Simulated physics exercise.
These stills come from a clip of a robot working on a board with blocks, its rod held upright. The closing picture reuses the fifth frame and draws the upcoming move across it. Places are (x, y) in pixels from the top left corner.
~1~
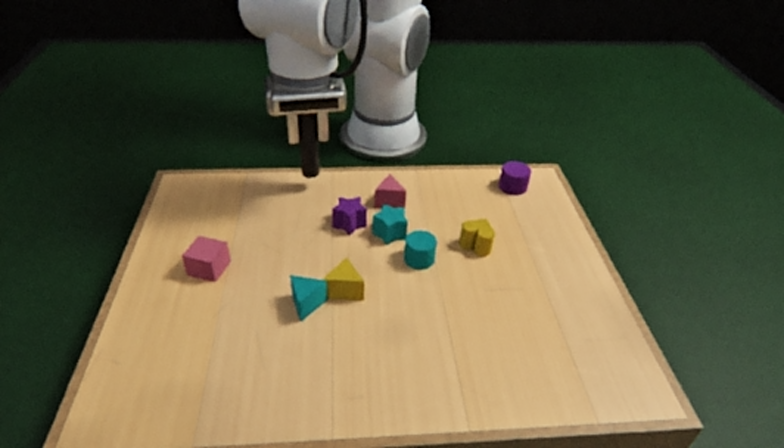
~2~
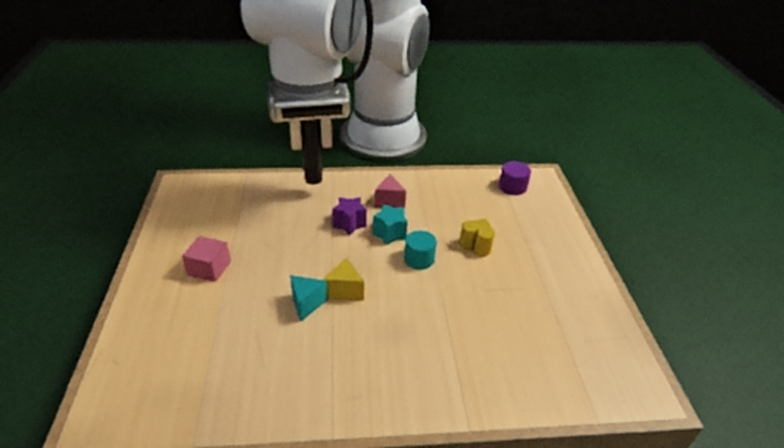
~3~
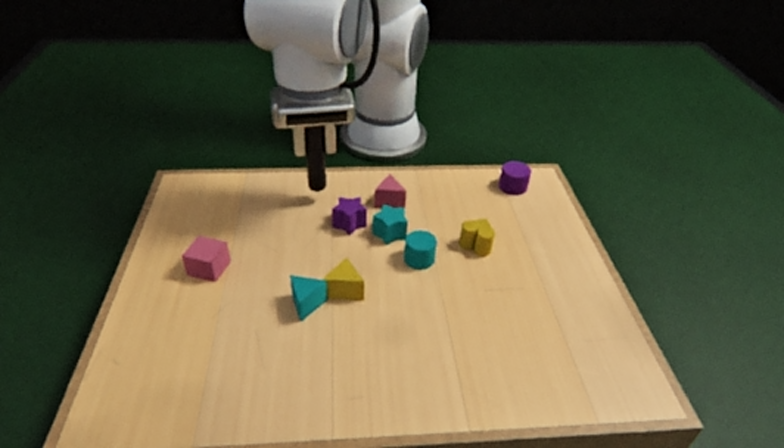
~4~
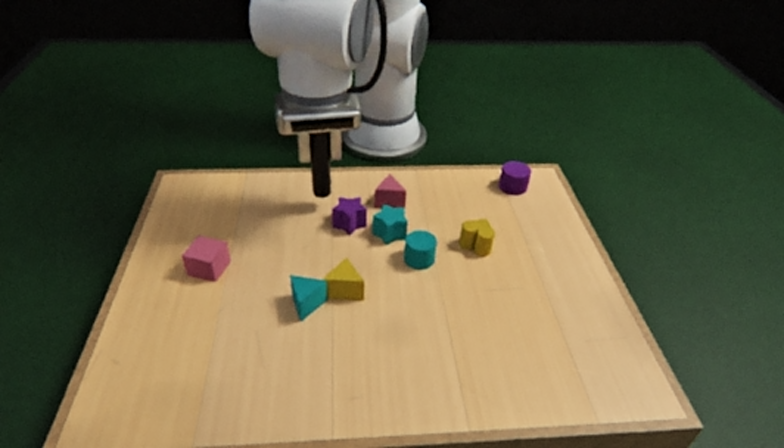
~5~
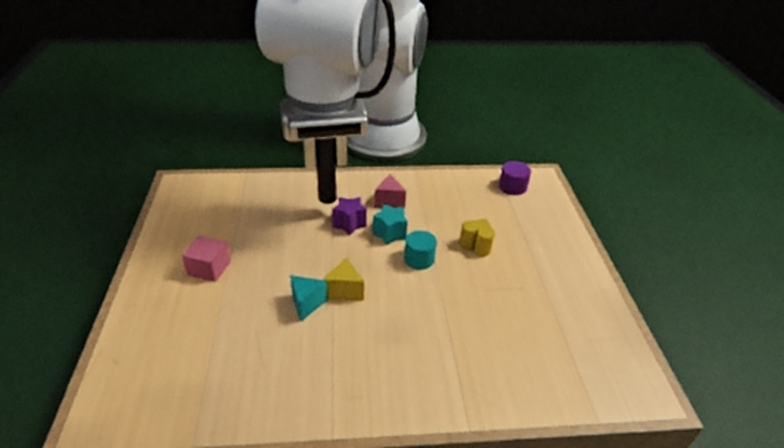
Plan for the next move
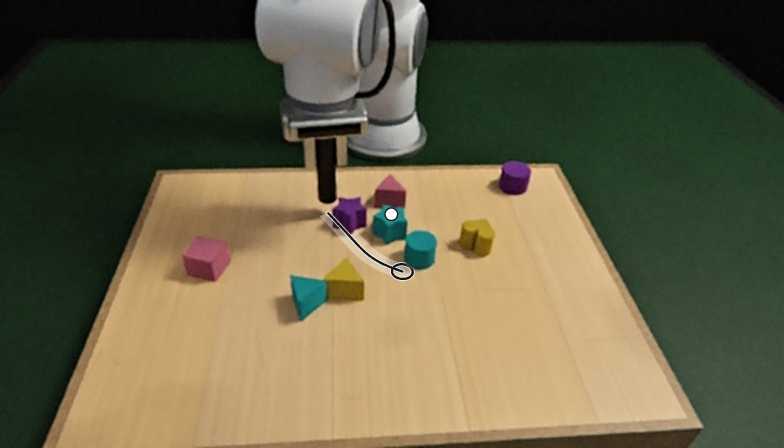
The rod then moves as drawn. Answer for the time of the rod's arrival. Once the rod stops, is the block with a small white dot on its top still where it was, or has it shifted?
It will end up elsewhere.
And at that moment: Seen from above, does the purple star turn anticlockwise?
I'd say yes.
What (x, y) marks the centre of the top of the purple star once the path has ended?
My prediction: (376, 219).
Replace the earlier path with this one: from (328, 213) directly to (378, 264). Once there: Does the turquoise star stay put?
It seems not.
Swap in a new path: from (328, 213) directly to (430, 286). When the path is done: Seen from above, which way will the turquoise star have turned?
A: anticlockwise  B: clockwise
Answer: A.
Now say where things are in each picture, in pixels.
The first frame shows rod tip (311, 174); block tops, purple star (350, 205); turquoise star (391, 214); turquoise circular block (421, 240).
The second frame shows rod (314, 180); blocks unchanged.
The third frame shows rod (317, 187); blocks unchanged.
The fourth frame shows rod (322, 193); blocks unchanged.
The fifth frame shows rod (328, 199); purple star (350, 205); turquoise star (391, 214); turquoise circular block (421, 240).
Path on the board, from (328, 213) through (357, 244) to (402, 272); the dot is on the turquoise star.
What follows on the original path. One third of the way, rod (347, 220); purple star (369, 213), turned 25° anticlockwise; turquoise star (399, 216).
Two thirds of the way, rod (370, 242); purple star (376, 219), turned 75° anticlockwise; turquoise star (407, 216).
At the end, rod (403, 258); purple star (376, 219), turned 75° anticlockwise; turquoise star (407, 216); turquoise circular block in place.
